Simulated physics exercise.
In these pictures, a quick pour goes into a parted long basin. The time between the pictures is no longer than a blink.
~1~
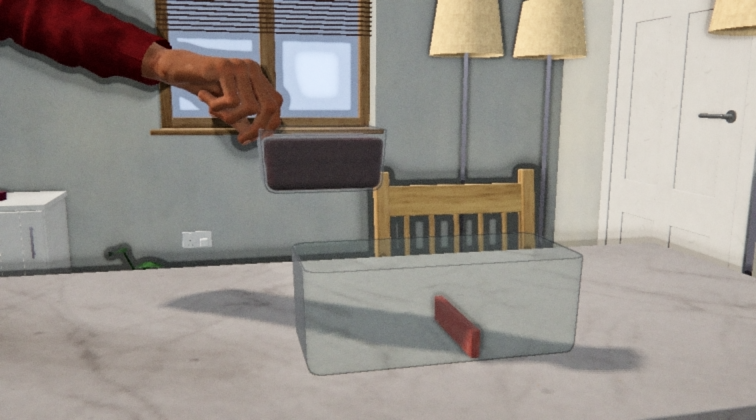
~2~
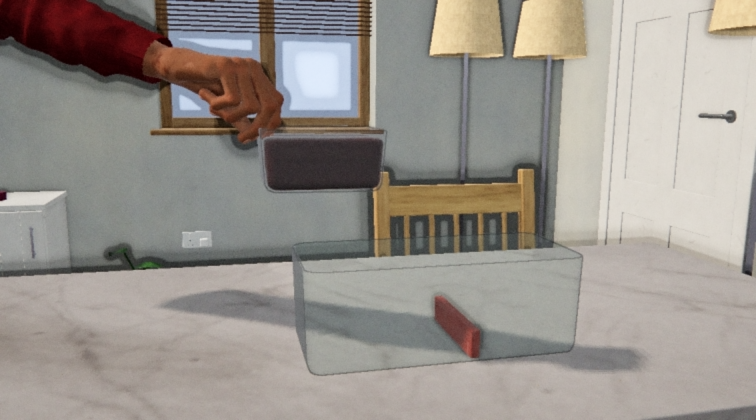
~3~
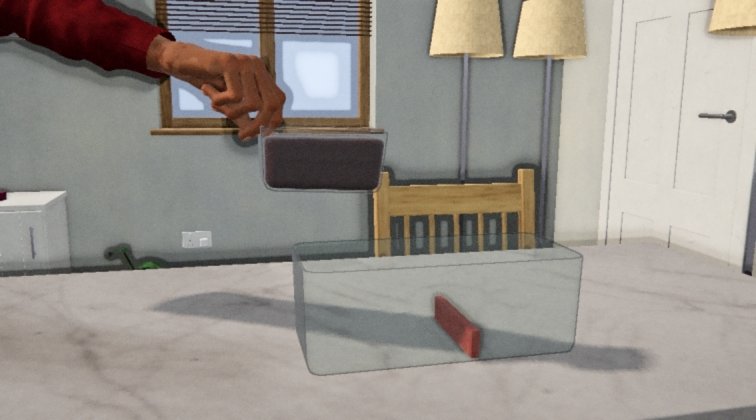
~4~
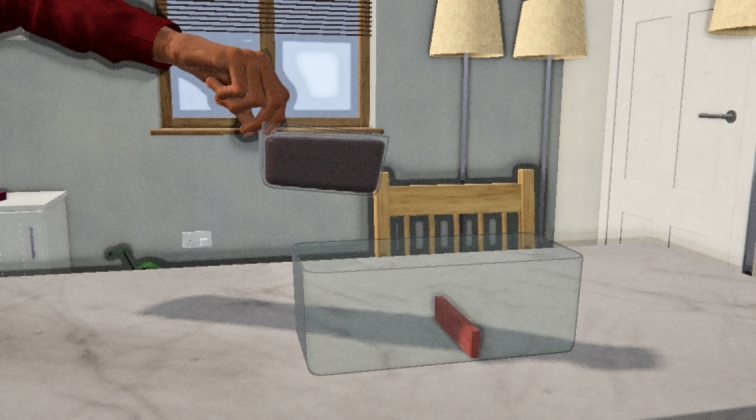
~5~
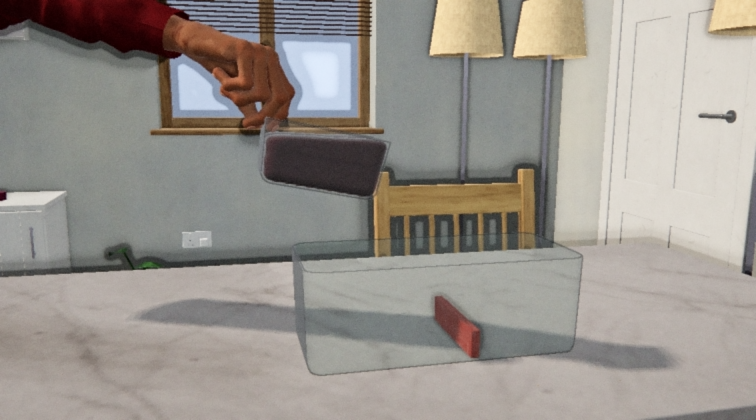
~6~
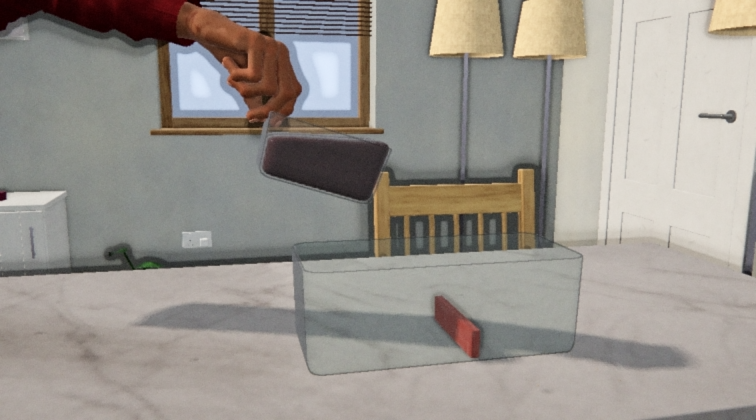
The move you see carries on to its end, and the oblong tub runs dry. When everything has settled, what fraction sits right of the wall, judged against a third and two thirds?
Lowest of three bands.
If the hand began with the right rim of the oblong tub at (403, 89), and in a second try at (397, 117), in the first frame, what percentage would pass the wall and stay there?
Around 55 percent first, around 40 percent second.
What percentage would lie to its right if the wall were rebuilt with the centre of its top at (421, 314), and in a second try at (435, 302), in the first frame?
Estimated: 60 % first, 35 % second.
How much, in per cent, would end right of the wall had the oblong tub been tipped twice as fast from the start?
Roughly 30 in a hundred.
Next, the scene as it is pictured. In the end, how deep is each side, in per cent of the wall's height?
60 per cent left, 10 per cent right.
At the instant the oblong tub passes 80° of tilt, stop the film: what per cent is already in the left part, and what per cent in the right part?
The left part holds 30 percent and the right part 0 percent.
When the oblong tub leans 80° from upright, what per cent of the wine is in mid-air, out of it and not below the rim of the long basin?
Airborne fraction: Approx. 40 %.
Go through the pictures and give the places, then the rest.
In the first picture, it leans 0°; its right rim is at (378, 129); the wine meets the walls at (261, 138) and (375, 137); the long basin's rim runs from (298, 259) to (557, 245); the wall's top is at (456, 313).
In the second picture, it leans 1°; its right rim is at (379, 130); the wine meets the walls at (261, 138) and (375, 137).
In the third picture, it leans 3°; its right rim is at (379, 132); the wine meets the walls at (262, 137) and (376, 138).
In the fourth picture, it leans 6°; its right rim is at (381, 136); the wine meets the walls at (263, 136) and (378, 139).
In the fifth picture, it leans 11°; its right rim is at (382, 141); the wine meets the walls at (264, 136) and (379, 140).
In the sixth picture, it leans 17°; its right rim is at (383, 148); the wine meets the walls at (265, 138) and (381, 143); 1 per cent is over the edge.
A moment on, the oblong tub is tipped on its side and 30 per cent is still to pour, 30 is left of the wall and 1 right of it.
Next, the oblong tub is tipped right over and 4 per cent is still to pour, 84 is left of the wall and 5 right of it.
Then the oblong tub is tipped right over and 0 per cent is still to pour, 86 is left of the wall and 10 right of it.
Later the oblong tub is tipped right over and 0 per cent is still to pour, 85 is left of the wall and 11 right of it.
Finally, 85 per cent lies left of the wall, 11 right of it and 4 outside.
